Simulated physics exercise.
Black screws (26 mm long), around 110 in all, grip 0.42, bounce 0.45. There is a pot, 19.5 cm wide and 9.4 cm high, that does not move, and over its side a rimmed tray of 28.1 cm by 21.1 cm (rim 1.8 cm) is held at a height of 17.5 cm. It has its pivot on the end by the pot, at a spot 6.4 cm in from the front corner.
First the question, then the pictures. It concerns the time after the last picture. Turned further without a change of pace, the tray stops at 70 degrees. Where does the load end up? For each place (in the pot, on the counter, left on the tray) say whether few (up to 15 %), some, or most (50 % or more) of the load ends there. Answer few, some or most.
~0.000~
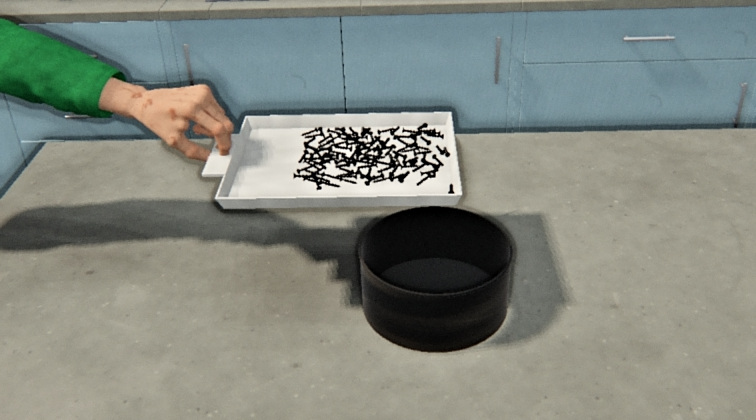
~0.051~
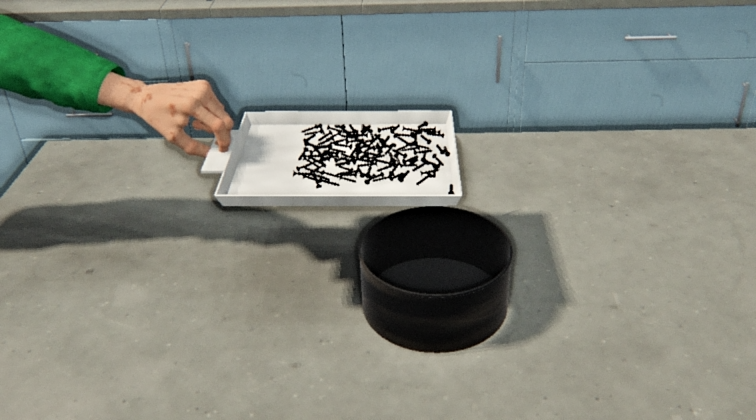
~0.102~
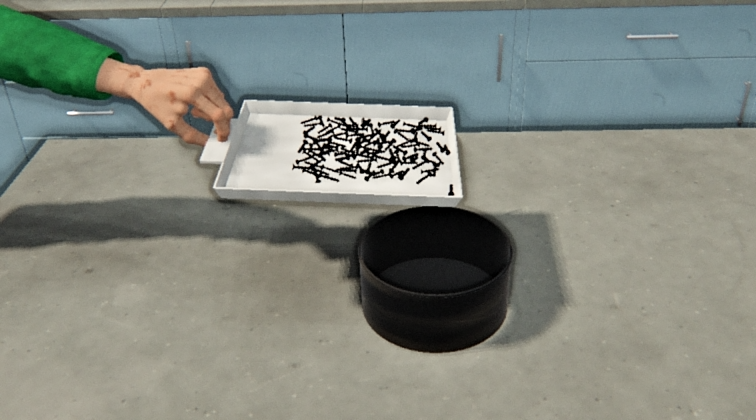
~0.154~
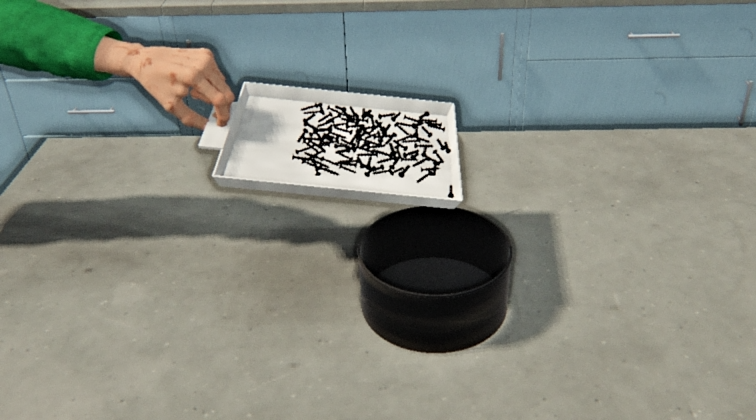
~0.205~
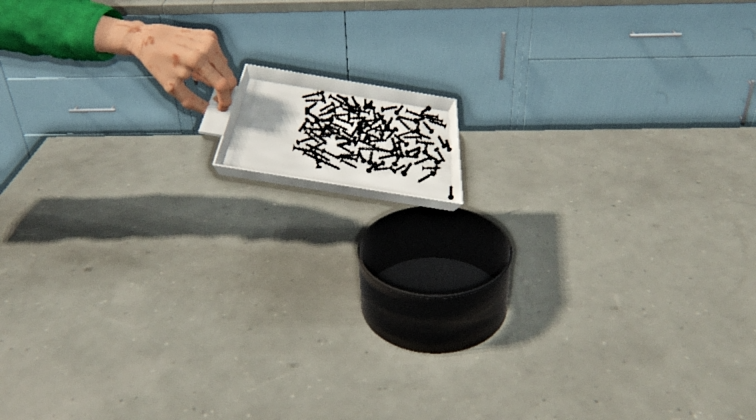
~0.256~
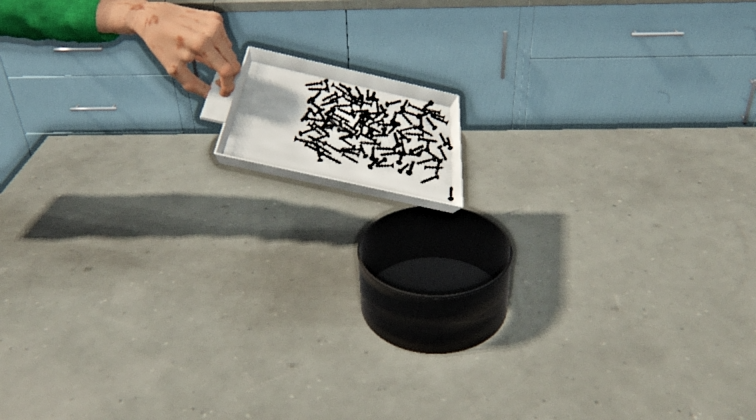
Pot: Most; counter: Few; tray: Few.
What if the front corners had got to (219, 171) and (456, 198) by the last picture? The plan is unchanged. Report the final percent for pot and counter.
Final per cent - pot 90, counter 0.
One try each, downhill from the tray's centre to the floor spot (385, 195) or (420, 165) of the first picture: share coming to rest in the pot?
Approximately 95 percent, then 45 percent.
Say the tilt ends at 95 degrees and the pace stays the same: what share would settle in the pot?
About 95 in a hundred would end up in the pot.
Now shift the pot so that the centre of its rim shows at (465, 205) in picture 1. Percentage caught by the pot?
Some 15 per cent.
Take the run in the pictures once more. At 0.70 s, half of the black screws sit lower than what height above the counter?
I'd put it near 18 cm.
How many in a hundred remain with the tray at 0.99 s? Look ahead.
Value: About 15%.
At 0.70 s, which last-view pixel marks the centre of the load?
At about (456, 189).
Then, at 0.52 s, tilt 45 degrees; the tray holds 100 %, the pot 0 %.
Then, at 0.70 s, tilt 62 degrees; the tray holds 85 %, the pot 0 %.
After 0.99 s, tilt 70 degrees; the tray holds 15 %, the pot 75 %.
By 2.0 s all is still; pot 95 %, counter 0 %, tray 5 %.
